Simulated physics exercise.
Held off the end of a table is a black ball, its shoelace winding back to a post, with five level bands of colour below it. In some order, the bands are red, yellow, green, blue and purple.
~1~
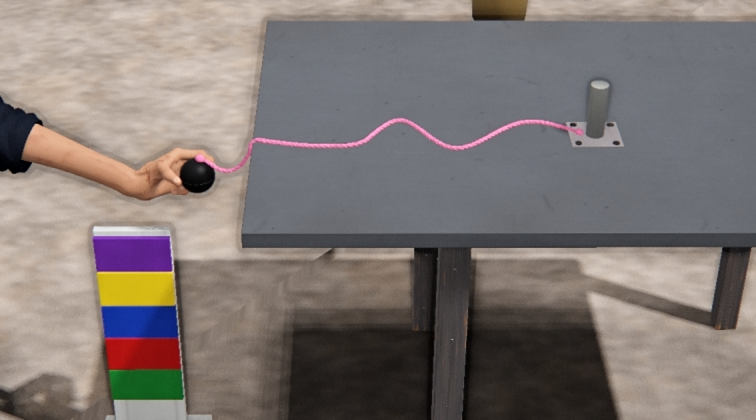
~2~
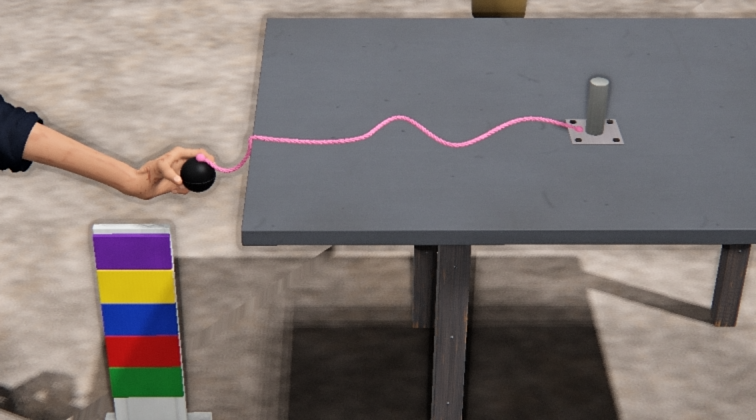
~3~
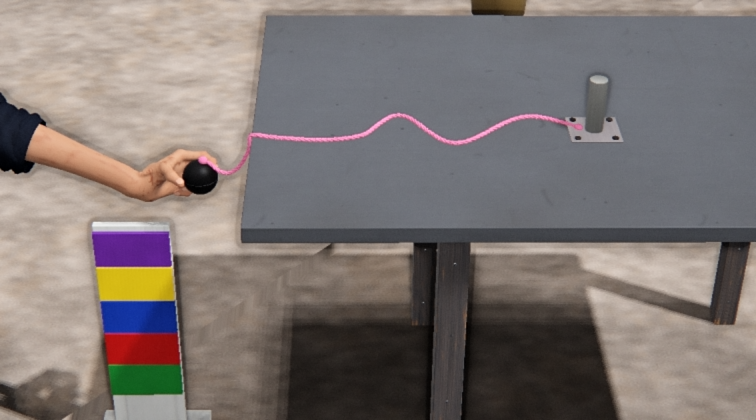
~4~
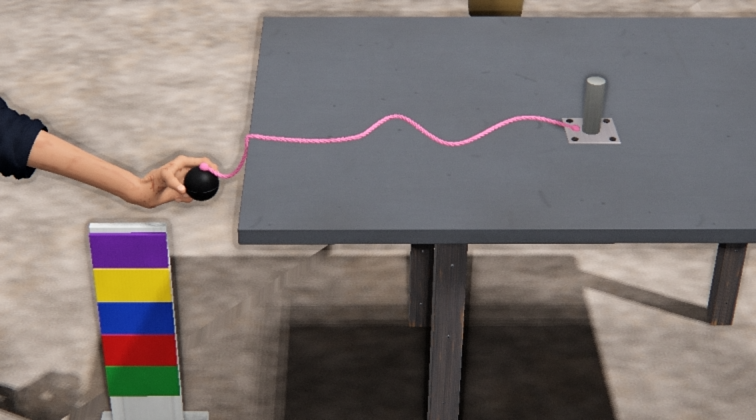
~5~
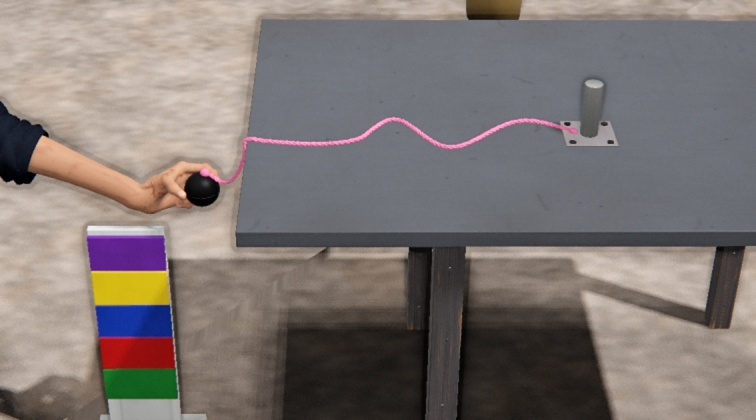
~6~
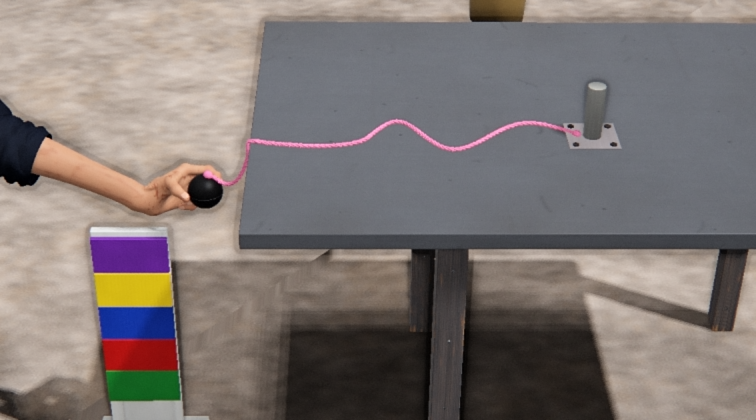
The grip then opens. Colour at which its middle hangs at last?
The yellow one.
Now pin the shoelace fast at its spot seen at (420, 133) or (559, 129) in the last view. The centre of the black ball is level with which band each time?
Try one: Purple. Try two: Yellow.
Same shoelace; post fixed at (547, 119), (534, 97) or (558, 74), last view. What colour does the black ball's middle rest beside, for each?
First try: Blue; second try: Blue; third try: Yellow.
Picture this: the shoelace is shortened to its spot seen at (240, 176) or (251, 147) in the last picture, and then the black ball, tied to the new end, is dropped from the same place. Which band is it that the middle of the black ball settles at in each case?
Purple; above them all.
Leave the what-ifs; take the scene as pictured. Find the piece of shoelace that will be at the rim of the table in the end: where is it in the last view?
That would be the bit at (323, 146).
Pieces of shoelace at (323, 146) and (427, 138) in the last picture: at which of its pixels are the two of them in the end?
At (251, 140), then (390, 135).
Early on, ball near (225, 279); level with yellow.
Midway, ball near (289, 276); level with yellow.
Near the end, ball near (255, 284); level with yellow.
Finally, ball near (252, 284); level with yellow. Its middle rests at the yellow band.
